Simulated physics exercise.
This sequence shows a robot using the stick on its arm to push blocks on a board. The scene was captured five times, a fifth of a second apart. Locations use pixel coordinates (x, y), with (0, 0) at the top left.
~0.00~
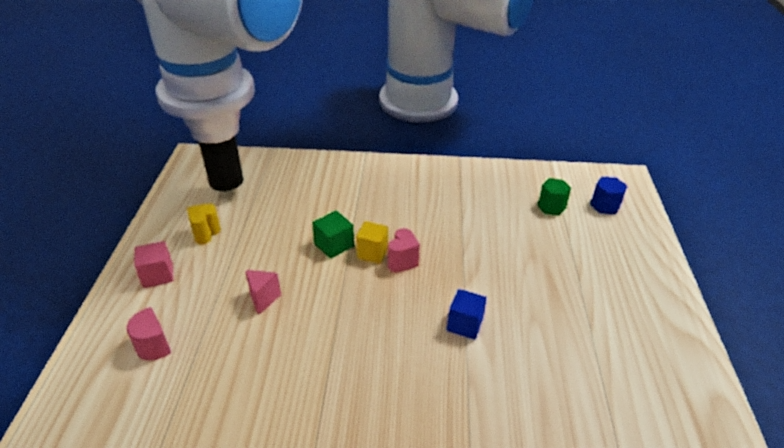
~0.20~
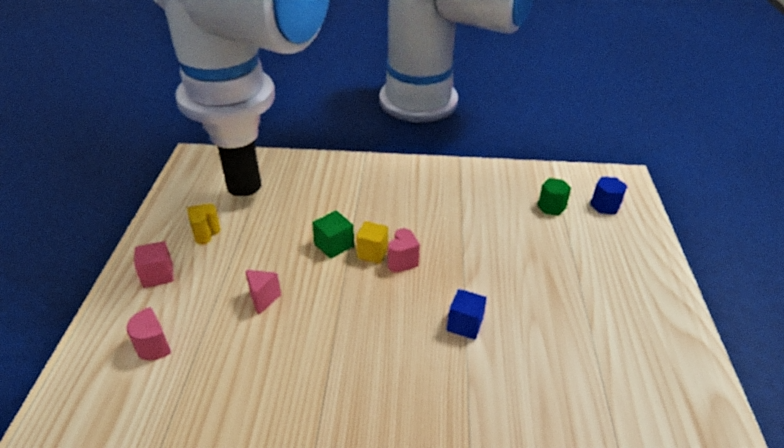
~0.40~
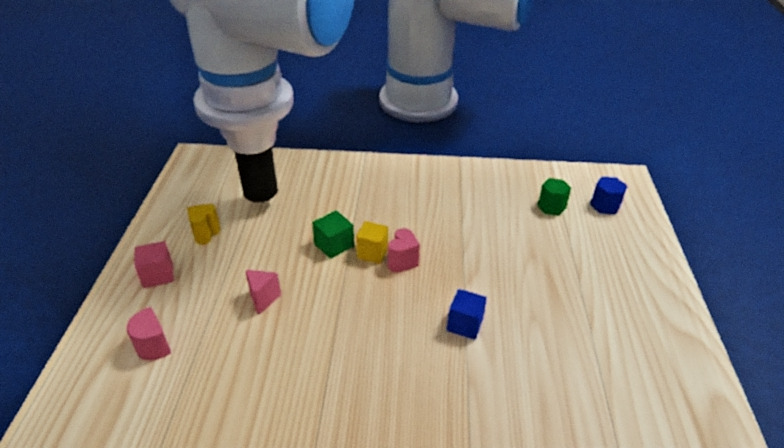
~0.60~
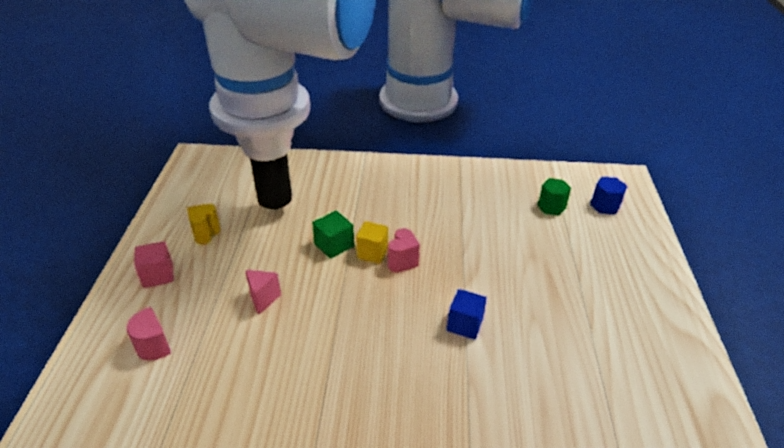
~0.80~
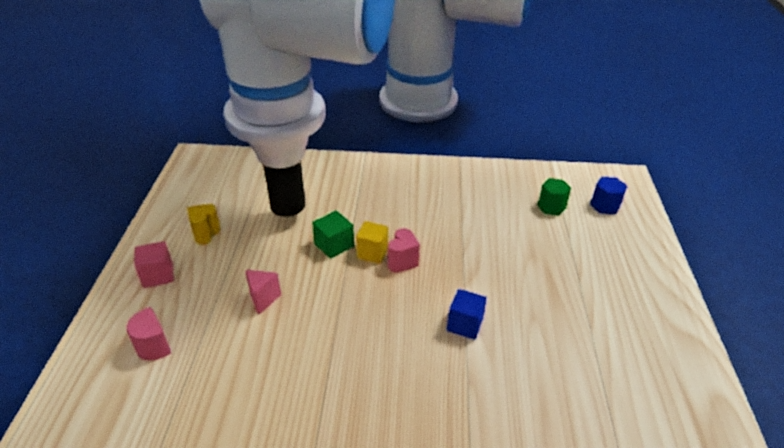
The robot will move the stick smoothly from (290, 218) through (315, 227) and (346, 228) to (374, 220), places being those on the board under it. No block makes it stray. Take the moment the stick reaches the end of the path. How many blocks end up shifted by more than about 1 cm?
Shifted over 1 cm: One.
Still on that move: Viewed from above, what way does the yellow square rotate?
Looking down, my answer is that the yellow square rotates anticlockwise.
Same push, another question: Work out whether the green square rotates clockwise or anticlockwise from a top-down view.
Verdict: Clockwise.
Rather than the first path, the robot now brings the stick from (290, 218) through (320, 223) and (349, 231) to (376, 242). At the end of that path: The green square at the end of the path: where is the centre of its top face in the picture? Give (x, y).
The centre of its top will be at (346, 238).
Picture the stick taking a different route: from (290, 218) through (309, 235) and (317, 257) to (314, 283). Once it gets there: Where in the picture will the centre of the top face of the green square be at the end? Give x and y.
Put as a pixel place, it's (350, 239).
The first path, step by step. One third of the way, stick at (315, 215); nothing pushed yet.
Two thirds of the way, stick at (346, 215); green square at (345, 229), turned 30° clockwise; yellow square at (376, 234), turned 20° anticlockwise.
At the end, stick at (374, 208); green square at (345, 229), turned 30° clockwise; yellow square at (376, 234), turned 20° anticlockwise; pink heart block not moved.
